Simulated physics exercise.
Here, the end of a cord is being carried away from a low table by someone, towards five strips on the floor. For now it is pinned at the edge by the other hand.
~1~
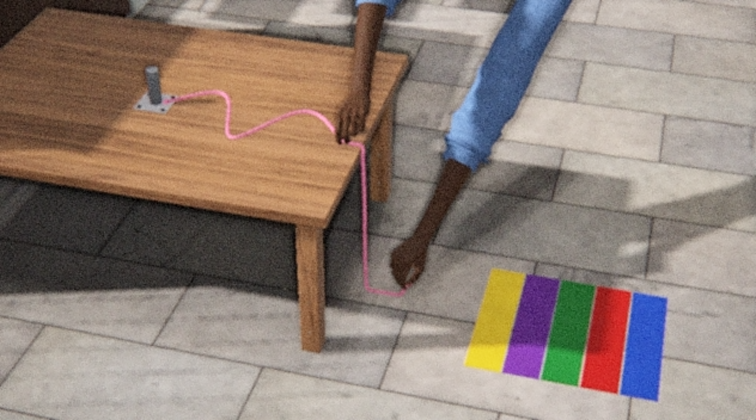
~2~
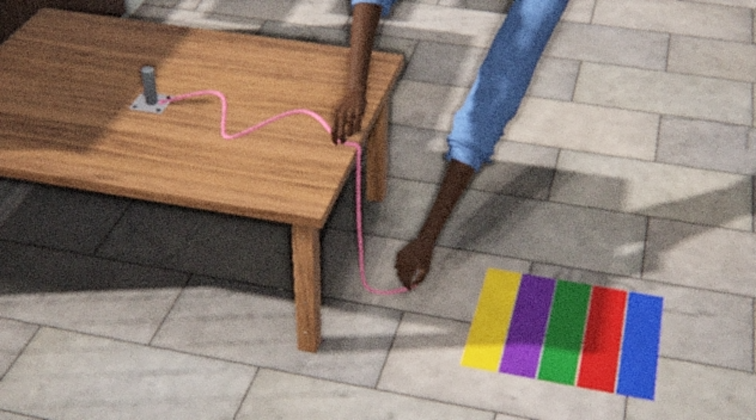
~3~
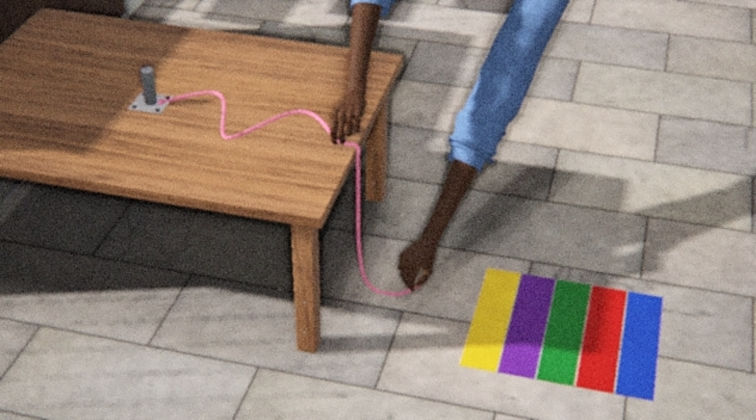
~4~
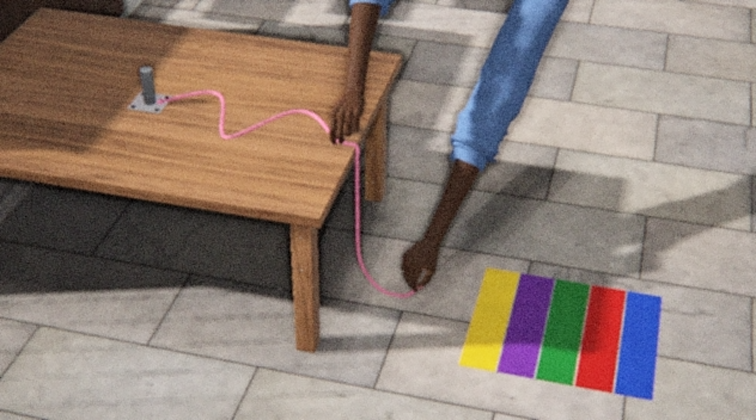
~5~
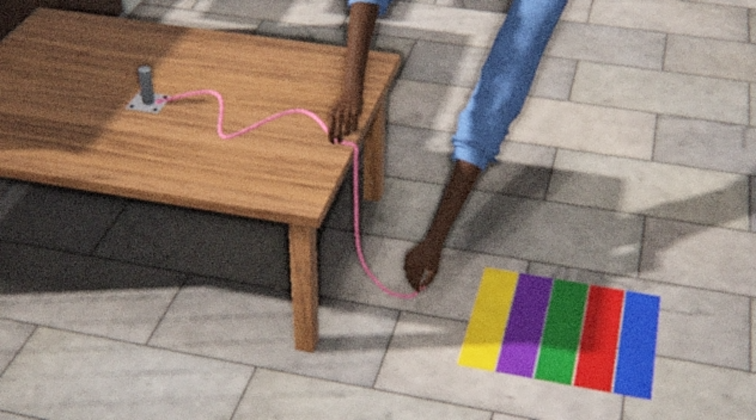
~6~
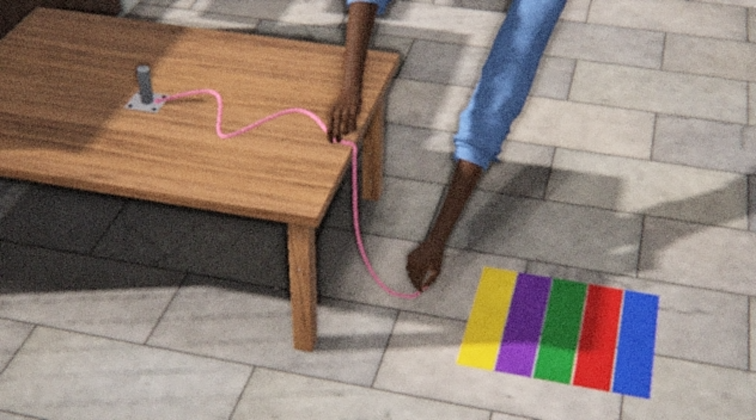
A hand pins a pink cord at the table's edge while another draws its end slightly right.
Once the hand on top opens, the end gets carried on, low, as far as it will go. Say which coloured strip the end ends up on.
It ends up on the blue strip.
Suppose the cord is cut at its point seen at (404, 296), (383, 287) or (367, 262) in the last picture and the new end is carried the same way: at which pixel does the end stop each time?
Estimated positions in order: (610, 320); (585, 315); (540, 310).
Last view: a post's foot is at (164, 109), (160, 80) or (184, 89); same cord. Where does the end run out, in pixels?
Approximate pixels in order: (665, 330), (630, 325), (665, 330).
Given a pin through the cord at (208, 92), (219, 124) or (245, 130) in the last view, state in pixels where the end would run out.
In order of the tries: About (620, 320), about (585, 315), about (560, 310).
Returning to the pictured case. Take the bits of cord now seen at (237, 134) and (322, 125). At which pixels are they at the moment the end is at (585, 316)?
They move to (309, 127) and (379, 193) respectively.
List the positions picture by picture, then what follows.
End (407, 286); yellow (487, 350); purple (525, 357); green (563, 364); red (602, 371); blue (641, 378), in the first picture.
End (411, 287); cord through (200, 94) (223, 125) (280, 117) (335, 139) (359, 199) (361, 264), in the second picture.
End (415, 288), in the third picture.
End (418, 288); cord through (198, 93) (222, 125) (278, 117) (333, 138) (358, 199) (362, 264), in the fourth picture.
End (420, 289), in the fifth picture.
End (423, 288); cord through (196, 93) (219, 124) (276, 116) (330, 137) (355, 198) (368, 264), in the sixth picture.
Soon after, end near (585, 316); over red.
Then, end near (622, 322); over blue.
At full stretch, end near (642, 326); over blue. The end stops over the blue strip.
